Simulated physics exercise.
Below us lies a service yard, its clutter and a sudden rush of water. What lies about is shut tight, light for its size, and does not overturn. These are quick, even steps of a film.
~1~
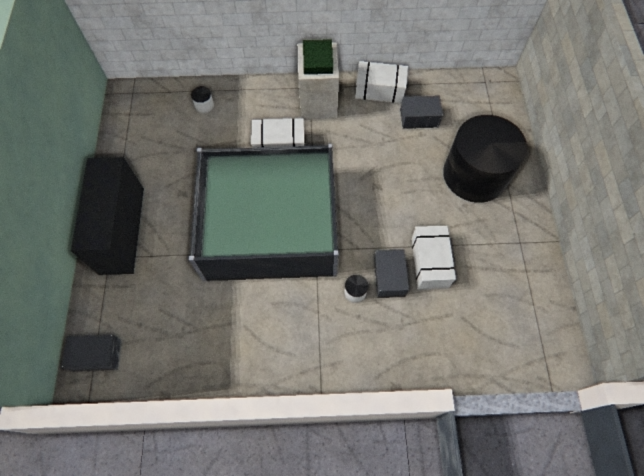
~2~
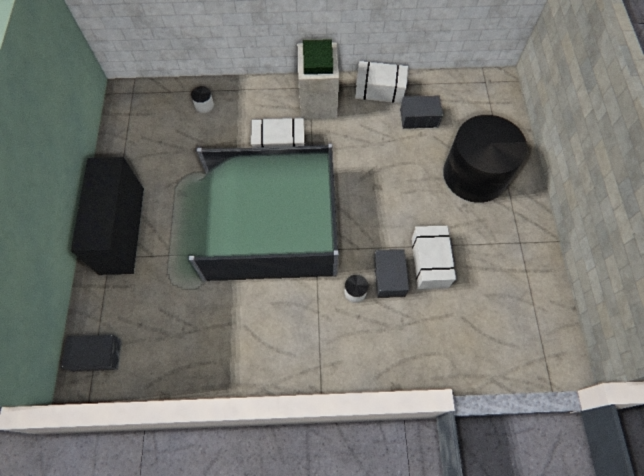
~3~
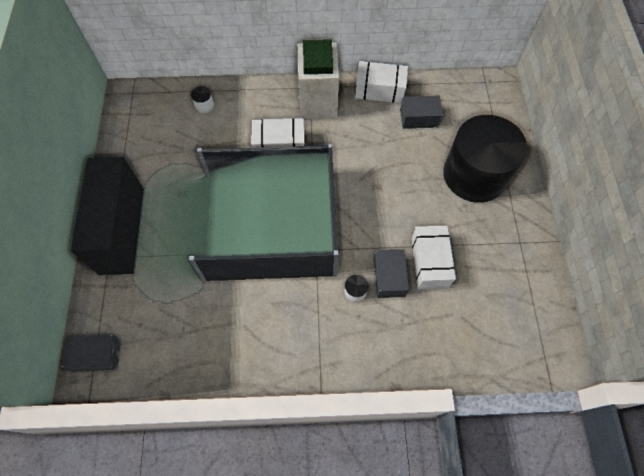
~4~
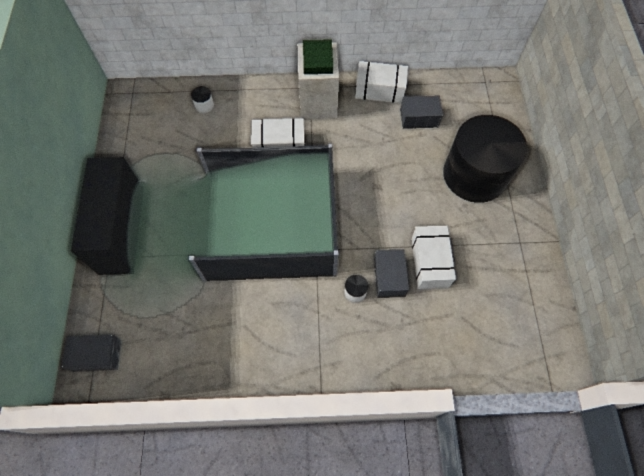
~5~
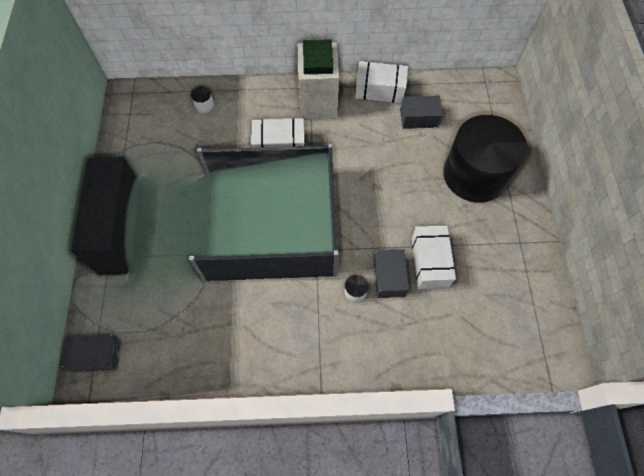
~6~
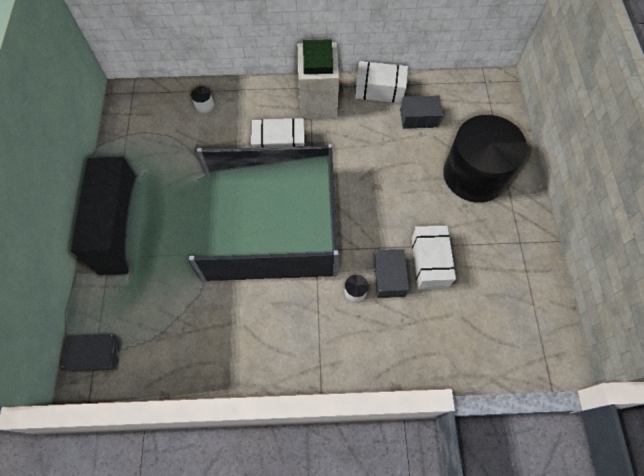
In a walled service yard seen from above, green water pours out of the open left side of a square tank and spreads across the floor to a dark block by the left wall, while the surrounding objects stay still.
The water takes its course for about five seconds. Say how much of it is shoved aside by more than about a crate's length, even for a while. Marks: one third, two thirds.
Share: Under a third.
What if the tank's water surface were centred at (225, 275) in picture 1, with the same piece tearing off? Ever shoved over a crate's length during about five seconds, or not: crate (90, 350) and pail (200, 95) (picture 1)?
One after the other: Swept aside, pushed that far.
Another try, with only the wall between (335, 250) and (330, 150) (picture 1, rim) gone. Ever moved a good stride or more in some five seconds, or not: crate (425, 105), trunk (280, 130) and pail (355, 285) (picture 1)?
In turn: Yes, less than that, short of that.
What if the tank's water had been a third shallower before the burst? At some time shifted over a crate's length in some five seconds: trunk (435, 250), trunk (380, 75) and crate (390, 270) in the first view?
In turn: Not that far, not that far, short of that.
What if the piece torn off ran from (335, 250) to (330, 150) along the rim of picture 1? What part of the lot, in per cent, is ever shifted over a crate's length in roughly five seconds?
Near 40 in a hundred.
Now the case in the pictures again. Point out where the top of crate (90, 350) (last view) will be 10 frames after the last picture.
Roughly at (121, 386).
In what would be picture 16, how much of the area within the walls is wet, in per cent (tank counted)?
I make it 35 per cent.
A moment on, 0 of 8 are well off their spots; 0 afloat.
Next, 1 of 8 are well off their spots; 1 afloat.
Later, 2 of 8 are well off their spots; 2 afloat.
In the end, 2 of 8 are well off their spots, and 2 have been at some point; 1 afloat.
